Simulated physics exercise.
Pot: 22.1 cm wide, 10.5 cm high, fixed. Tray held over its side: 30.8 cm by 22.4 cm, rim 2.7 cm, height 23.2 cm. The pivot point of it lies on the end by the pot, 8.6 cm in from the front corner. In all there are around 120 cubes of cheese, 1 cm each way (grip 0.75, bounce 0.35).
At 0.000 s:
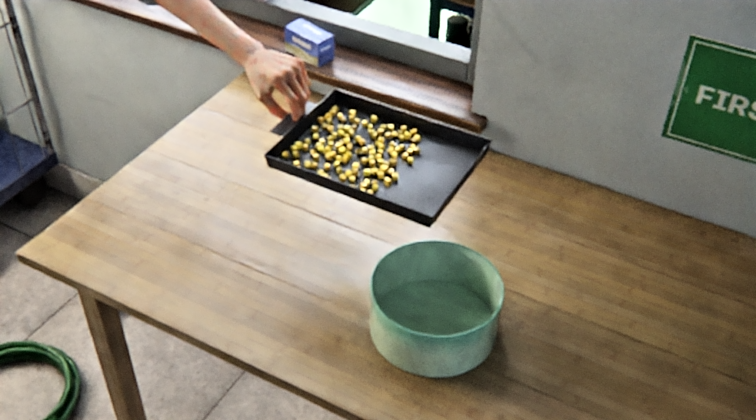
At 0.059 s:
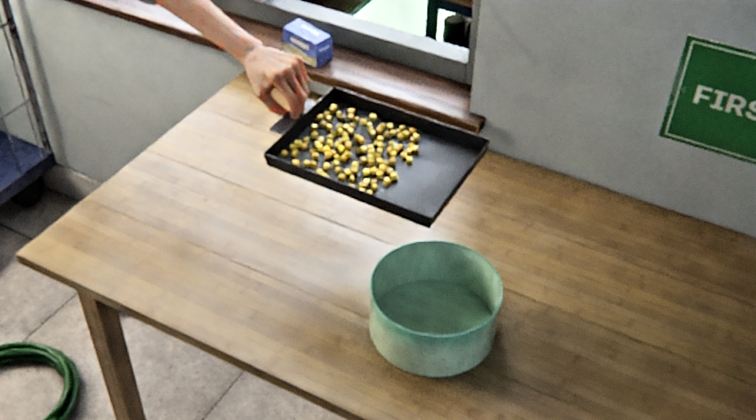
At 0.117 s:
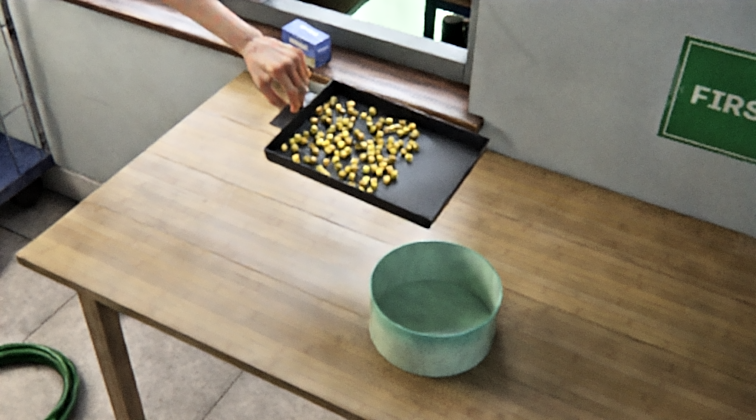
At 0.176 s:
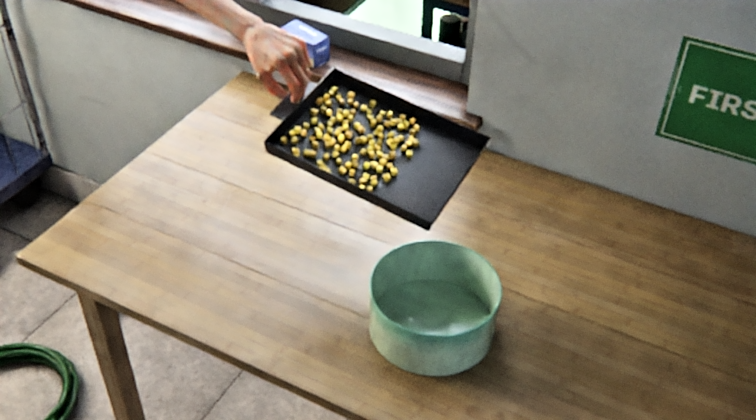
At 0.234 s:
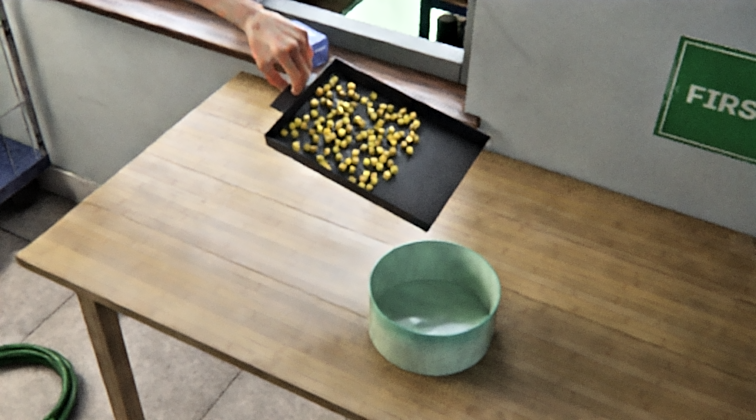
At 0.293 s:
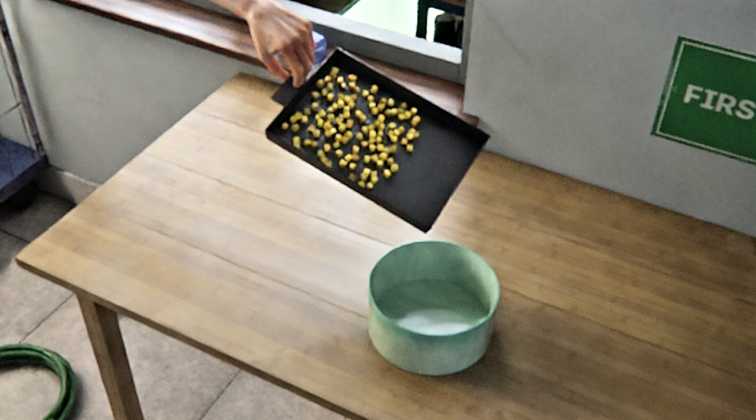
A hand steadily tilts a black tray of small yellow pieces above a green pot.
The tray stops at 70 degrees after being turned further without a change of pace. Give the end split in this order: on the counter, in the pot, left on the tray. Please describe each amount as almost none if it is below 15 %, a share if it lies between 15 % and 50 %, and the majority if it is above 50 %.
Outcome: Counter: Minor; pot: Major; tray: Middling.
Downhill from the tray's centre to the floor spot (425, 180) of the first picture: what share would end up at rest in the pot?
Roughly 25 per cent.
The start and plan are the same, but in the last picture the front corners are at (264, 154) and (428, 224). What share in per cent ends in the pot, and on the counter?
In the pot: 10 per cent; on the counter: 5 per cent.
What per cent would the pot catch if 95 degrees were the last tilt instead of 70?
Result: Close to 95 %.
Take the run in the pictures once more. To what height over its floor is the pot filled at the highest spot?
2.0 cm.
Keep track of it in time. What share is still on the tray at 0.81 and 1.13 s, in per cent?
First 100, then 45.
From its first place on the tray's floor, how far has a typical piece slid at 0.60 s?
3 cm.
Then, at 0.60 s, tilt 44 degrees; the tray holds 100 %, the pot 0 %.
Then, at 0.81 s, tilt 61 degrees; the tray holds 100 %, the pot 0 %.
Then, at 1.13 s, tilt 70 degrees; the tray holds 45 %, the pot 45 %.
At rest (2.3 s), counter 0 %, pot 60 %, tray 40 %.
